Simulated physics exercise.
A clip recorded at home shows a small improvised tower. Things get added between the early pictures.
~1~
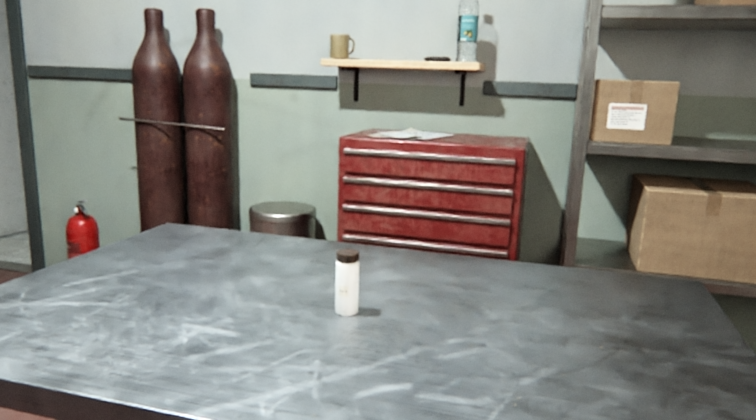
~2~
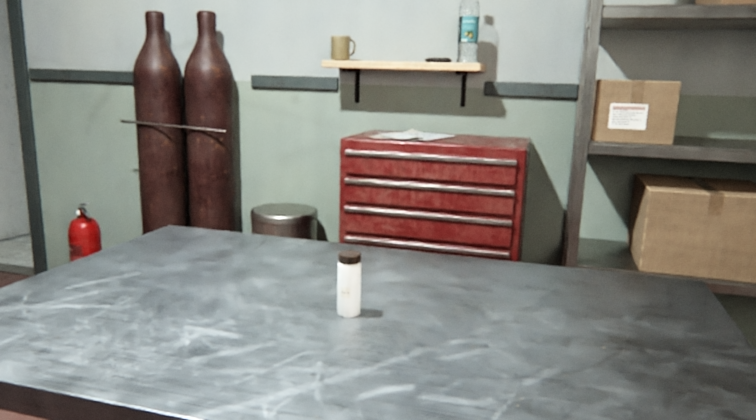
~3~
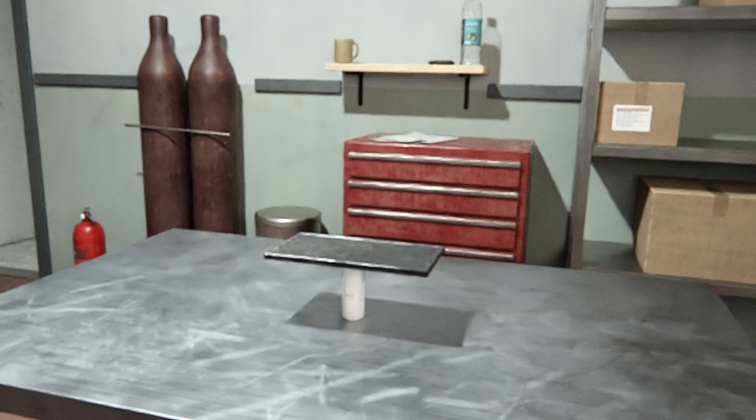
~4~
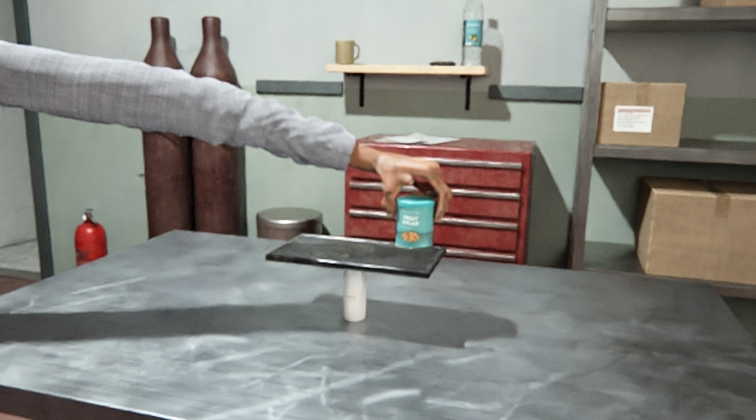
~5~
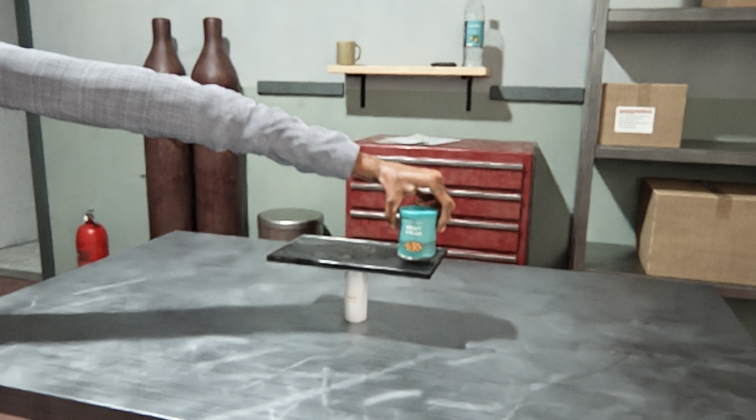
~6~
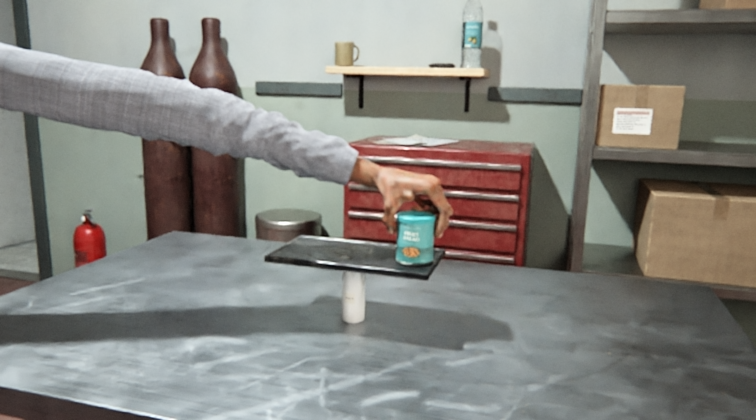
A small white shaker with a dark cap stands on a scuffed grey table in a workshop-like room, seen from the front and slightly above. Behind it are brown gas cylinders, a red extinguisher, a red drawer cabinet and shelved boxes. A dark flat board appears on the shaker, then a grey-sleeved arm from the left lowers a turquoise tin onto its right side, still gripping it, as the view shifts very slightly.
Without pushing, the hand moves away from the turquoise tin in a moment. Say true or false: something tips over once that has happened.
True - something tips over.
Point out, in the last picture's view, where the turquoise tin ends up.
Somewhere around (464, 323) in the last picture.
Then, 0.40 s later than the last frame, turquoise tin now fallen; black lid tilted by 54°.
Then, 0.60 s later than the last frame, black lid now fallen; white shaker tilted by 50°.
When it is over, fallen, turquoise tin, white shaker and black lid. End places, in pixels of the last picture, turquoise tin near (464, 324). The stack gives way.
